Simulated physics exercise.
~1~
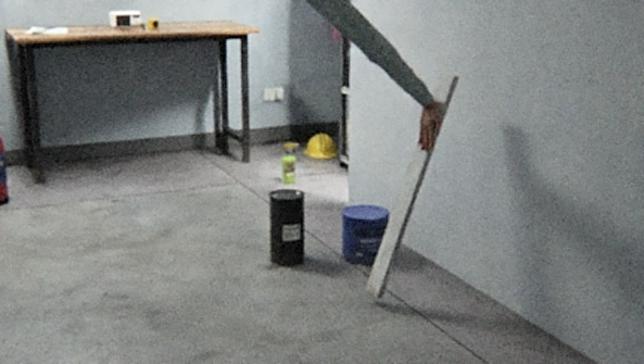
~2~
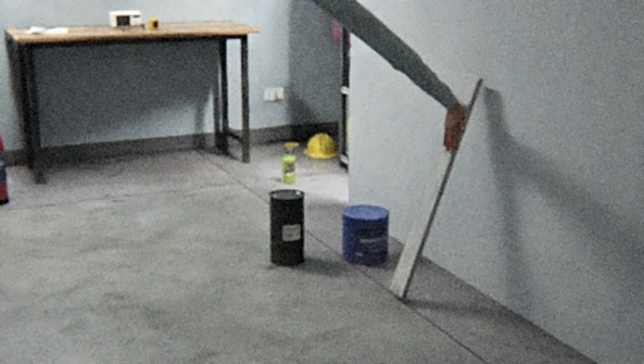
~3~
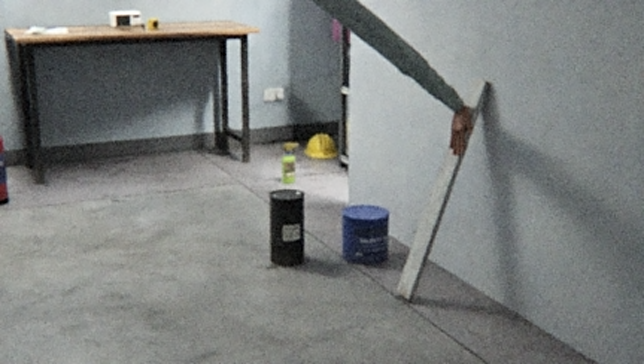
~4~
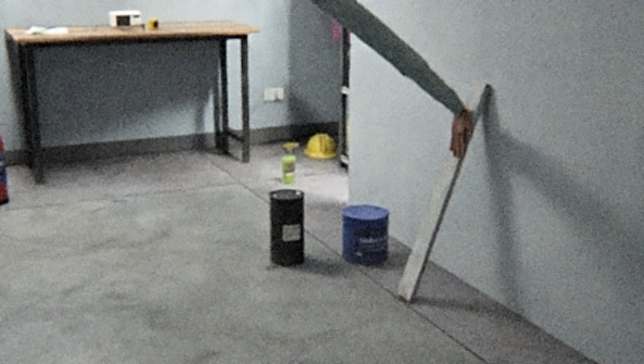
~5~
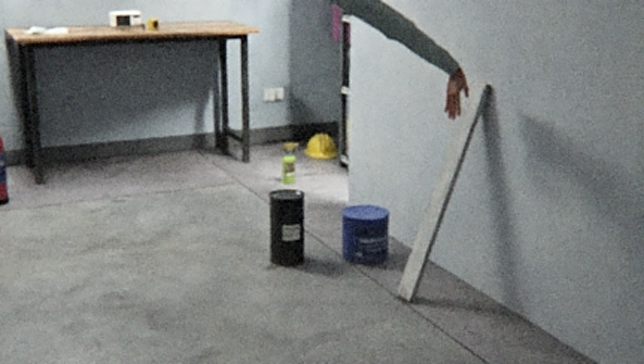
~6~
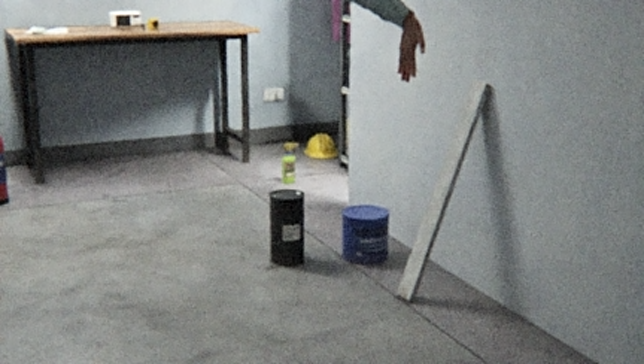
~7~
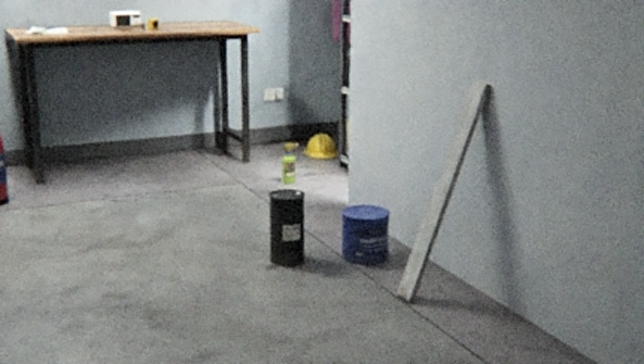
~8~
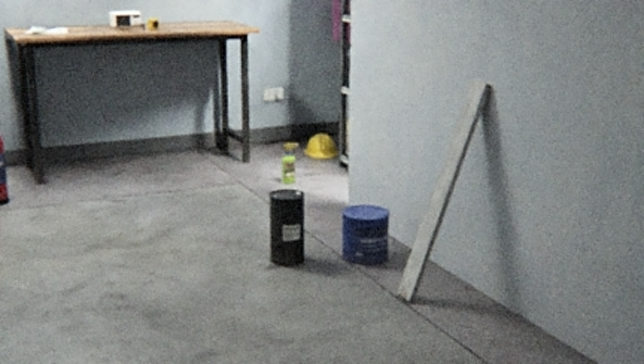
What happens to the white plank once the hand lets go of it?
The plank holds its place, still leaning against the wall with its foot on the floor.
